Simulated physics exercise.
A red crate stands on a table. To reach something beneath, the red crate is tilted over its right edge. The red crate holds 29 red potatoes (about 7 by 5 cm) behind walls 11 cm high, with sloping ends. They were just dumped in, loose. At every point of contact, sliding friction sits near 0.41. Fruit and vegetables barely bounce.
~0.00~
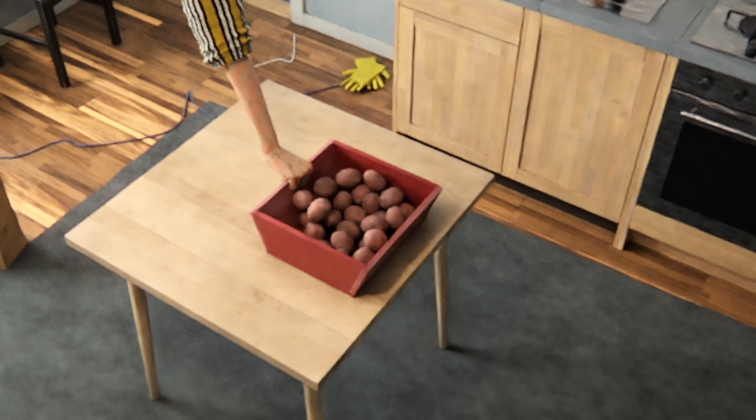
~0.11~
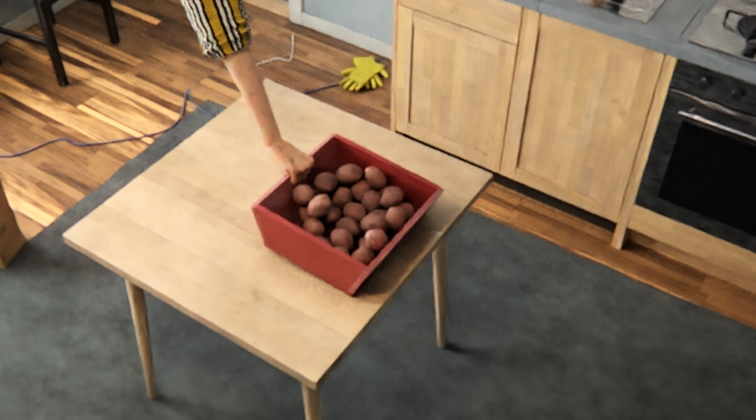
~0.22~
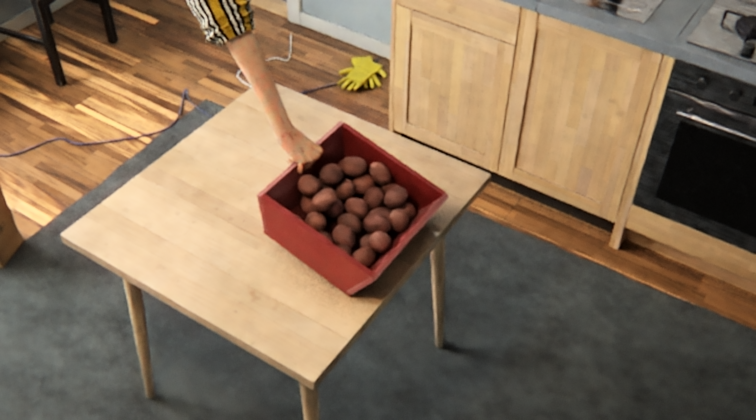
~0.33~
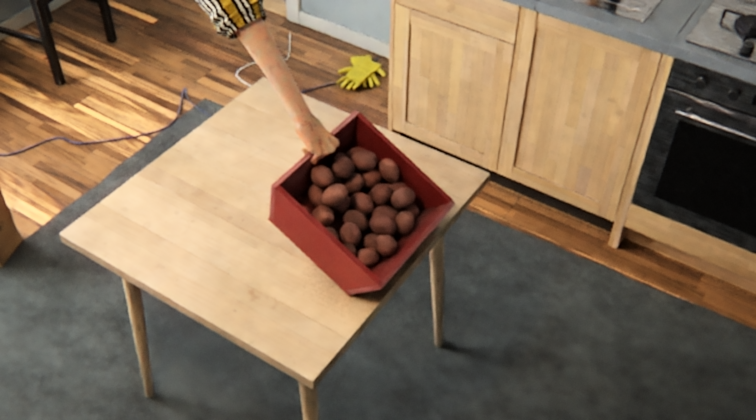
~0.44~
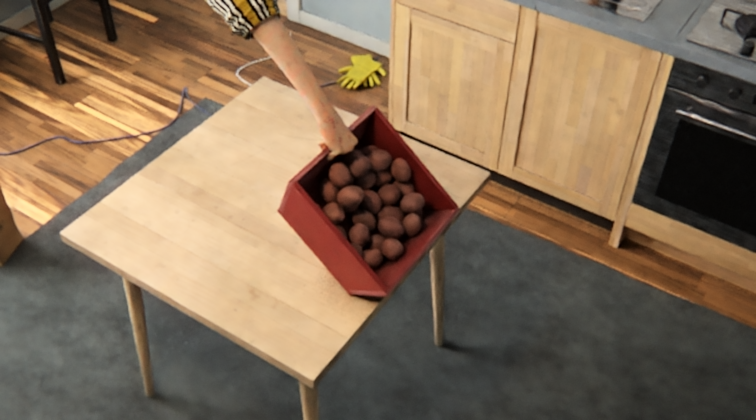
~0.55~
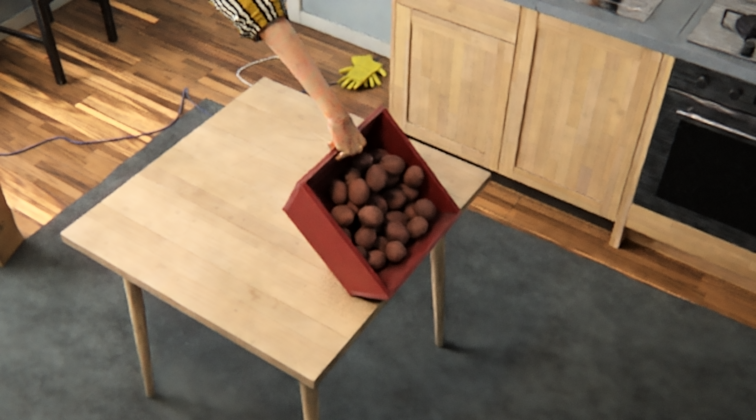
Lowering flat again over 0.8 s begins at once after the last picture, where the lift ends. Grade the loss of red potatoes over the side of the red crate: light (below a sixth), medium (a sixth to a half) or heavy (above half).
Light.
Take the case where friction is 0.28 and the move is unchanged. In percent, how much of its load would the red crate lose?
In that case the red crate sheds 0 per cent of its load.
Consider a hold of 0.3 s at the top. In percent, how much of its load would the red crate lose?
Red crate: 0%.
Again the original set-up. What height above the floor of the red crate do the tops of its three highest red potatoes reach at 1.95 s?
That is close to 12 centimetres.
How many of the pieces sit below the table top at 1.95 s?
It comes to near 0.
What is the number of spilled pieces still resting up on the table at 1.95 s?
The count is about 0.
After 0.77 s, tilt 36°; 0 of 29 out of the red crate.
After 1.05 s, tilt 14°; 0 of 29 out of the red crate.
After 1.45 s, tilt 0°; 0 of 29 out of the red crate.
Final count (at 1.95 s), 0 of 29 out of the red crate. Asked share, 0 of 29, 0 per cent.
